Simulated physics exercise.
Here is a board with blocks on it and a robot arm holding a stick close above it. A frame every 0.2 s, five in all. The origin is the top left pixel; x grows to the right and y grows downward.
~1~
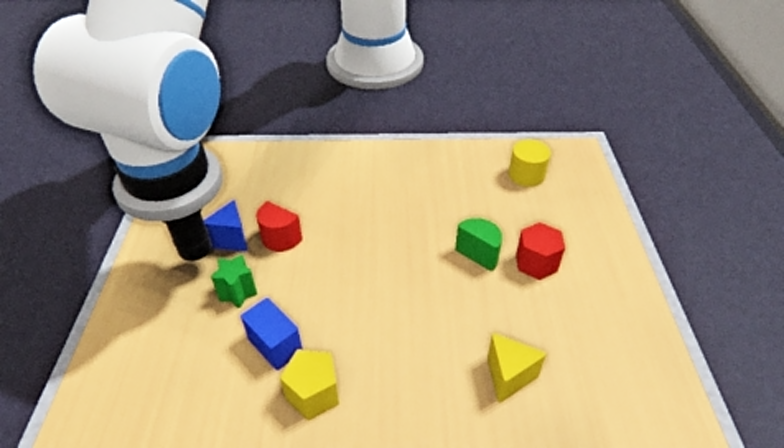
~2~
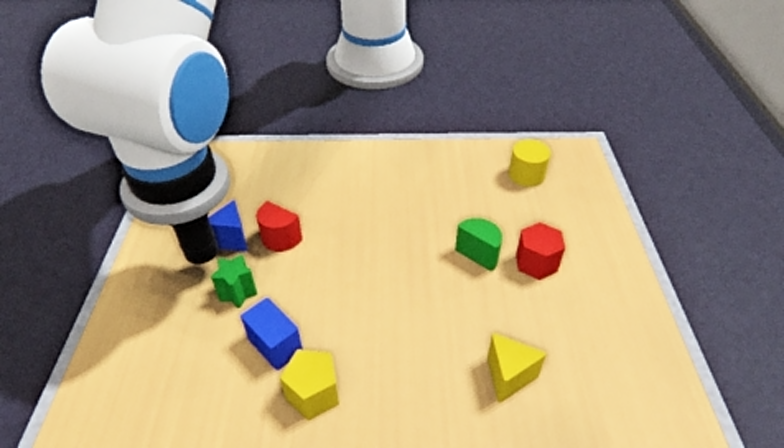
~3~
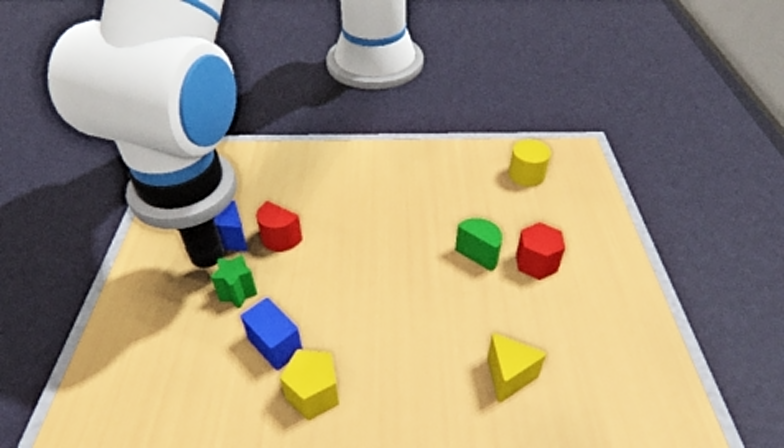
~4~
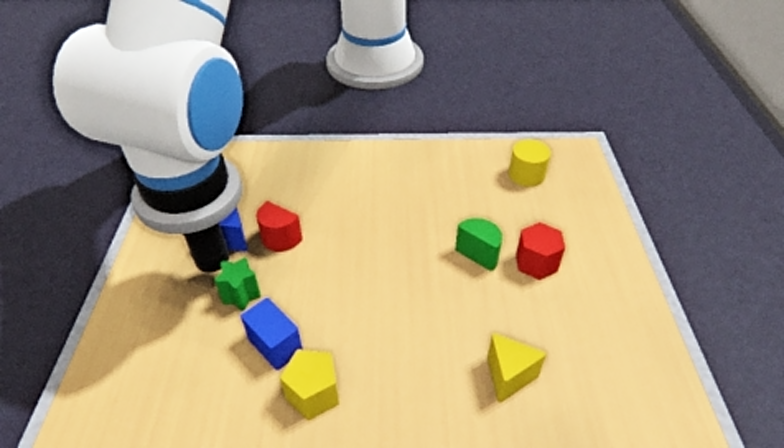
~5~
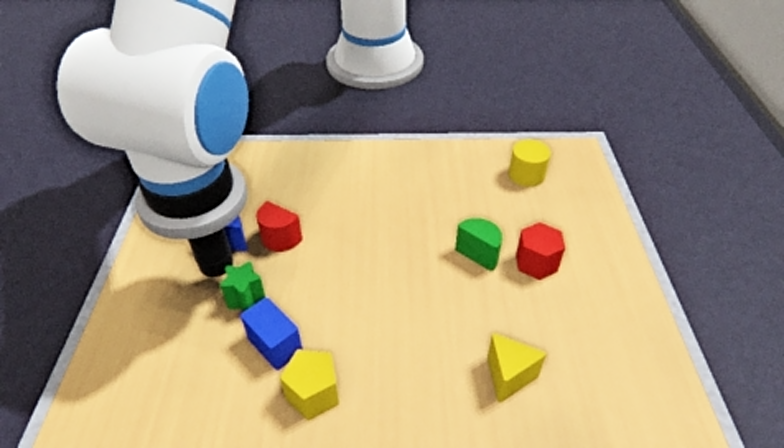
Robot arm moving its black stick slightly right and down, nudging a green star-shaped block a little among colourful blocks.
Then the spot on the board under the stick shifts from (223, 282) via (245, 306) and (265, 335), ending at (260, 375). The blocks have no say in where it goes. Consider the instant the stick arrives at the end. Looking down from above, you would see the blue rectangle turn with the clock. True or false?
That is true.
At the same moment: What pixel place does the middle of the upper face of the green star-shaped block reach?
In the picture, it is at (289, 299).
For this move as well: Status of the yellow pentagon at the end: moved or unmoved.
In the end it has been moved.
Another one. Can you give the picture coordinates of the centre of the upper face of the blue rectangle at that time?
Located at (309, 333).
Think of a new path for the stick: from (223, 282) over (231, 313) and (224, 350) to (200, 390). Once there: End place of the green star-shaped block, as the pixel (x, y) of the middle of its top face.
The top centre is at (256, 298).
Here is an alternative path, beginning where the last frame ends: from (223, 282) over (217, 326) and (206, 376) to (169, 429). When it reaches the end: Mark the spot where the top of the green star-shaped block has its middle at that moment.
Around pixel (241, 295).
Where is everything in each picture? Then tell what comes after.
In the first frame, lower end of the stick (196, 250), tops of blocks, blue triangular piece (224, 216), green star-shaped block (231, 269), blue rectangle (269, 321), yellow pentagon (309, 372).
In the second frame, stick (202, 253), blocks as before.
In the third frame, stick (208, 257), blocks as before.
In the fourth frame, stick (213, 261), green star-shaped block (234, 271).
In the fifth frame, stick (217, 266), blue triangular piece hidden, green star-shaped block (239, 276), blue rectangle (269, 321), yellow pentagon (309, 372).
The first path, step by step. One third of the way, stick (241, 290); green star-shaped block (272, 293), turned 35° anticlockwise; blue rectangle (283, 327), turned 30° clockwise.
Two thirds of the way, stick (261, 320); green star-shaped block (290, 298), turned 105° anticlockwise; blue rectangle (308, 333), turned 65° clockwise; yellow pentagon (315, 384).
At the end, stick (255, 359); blue triangular piece not moved; green star-shaped block (289, 299), turned 110° anticlockwise; blue rectangle (309, 333), turned 65° clockwise; yellow pentagon (315, 384).
